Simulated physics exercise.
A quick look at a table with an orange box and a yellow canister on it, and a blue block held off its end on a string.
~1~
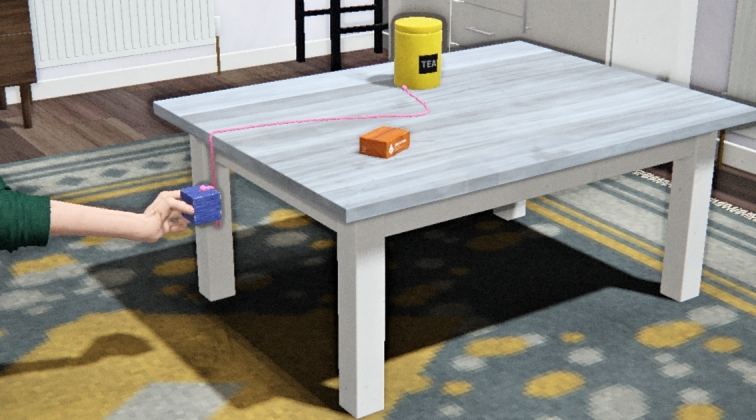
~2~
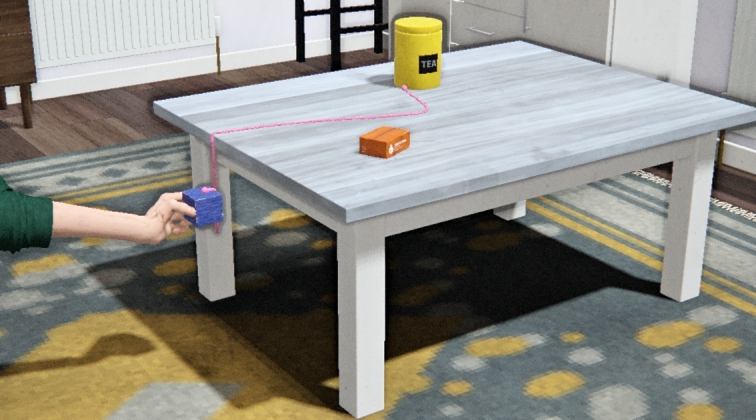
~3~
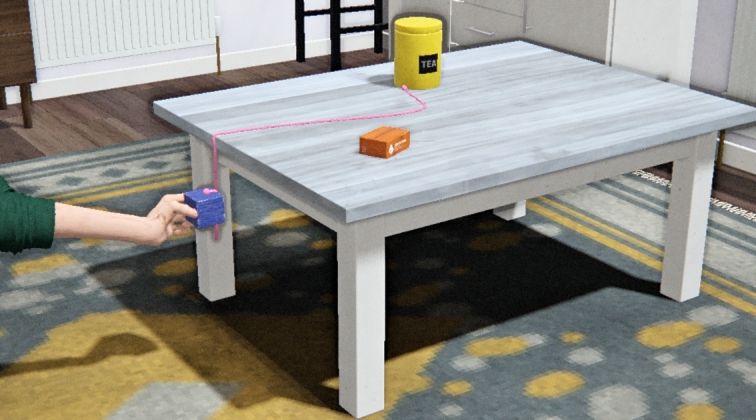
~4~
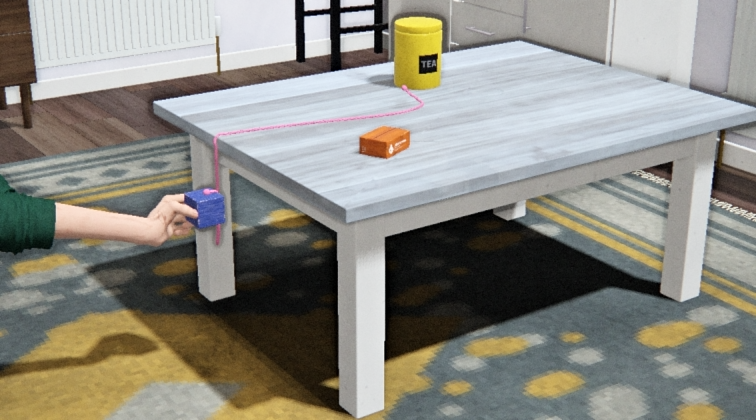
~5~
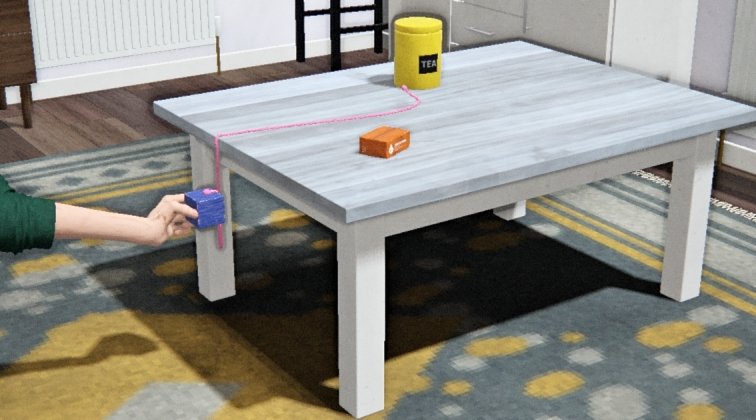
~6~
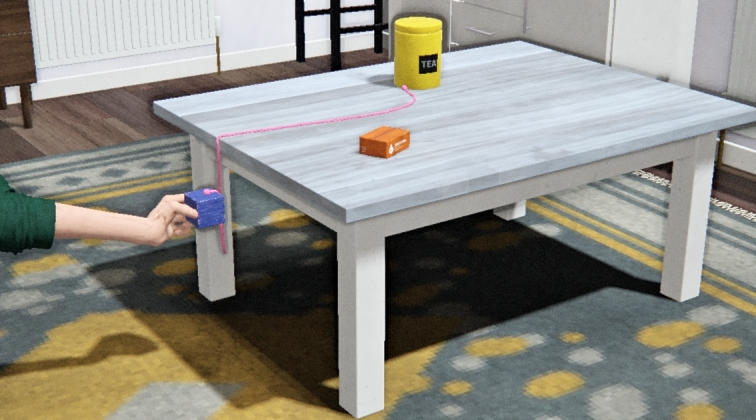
A hand holding a blue block beside a table as a slack pink string from a yellow tea canister shifts slightly.
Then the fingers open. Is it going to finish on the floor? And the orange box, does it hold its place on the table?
The blue block makes it to the floor; the orange box stays where it is.
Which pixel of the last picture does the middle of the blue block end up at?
Once nothing moves, its middle is close to (198, 357).
Then, 0.30 s on from there, block off the ground near (211, 330); canister in place; box in place.
Then, 0.88 s on from there, block on the floor near (197, 357); canister in place; box in place.
In the end, block on the floor near (198, 357); canister in place; box in place. The blue block reaches the floor and the orange box remains where it stands.
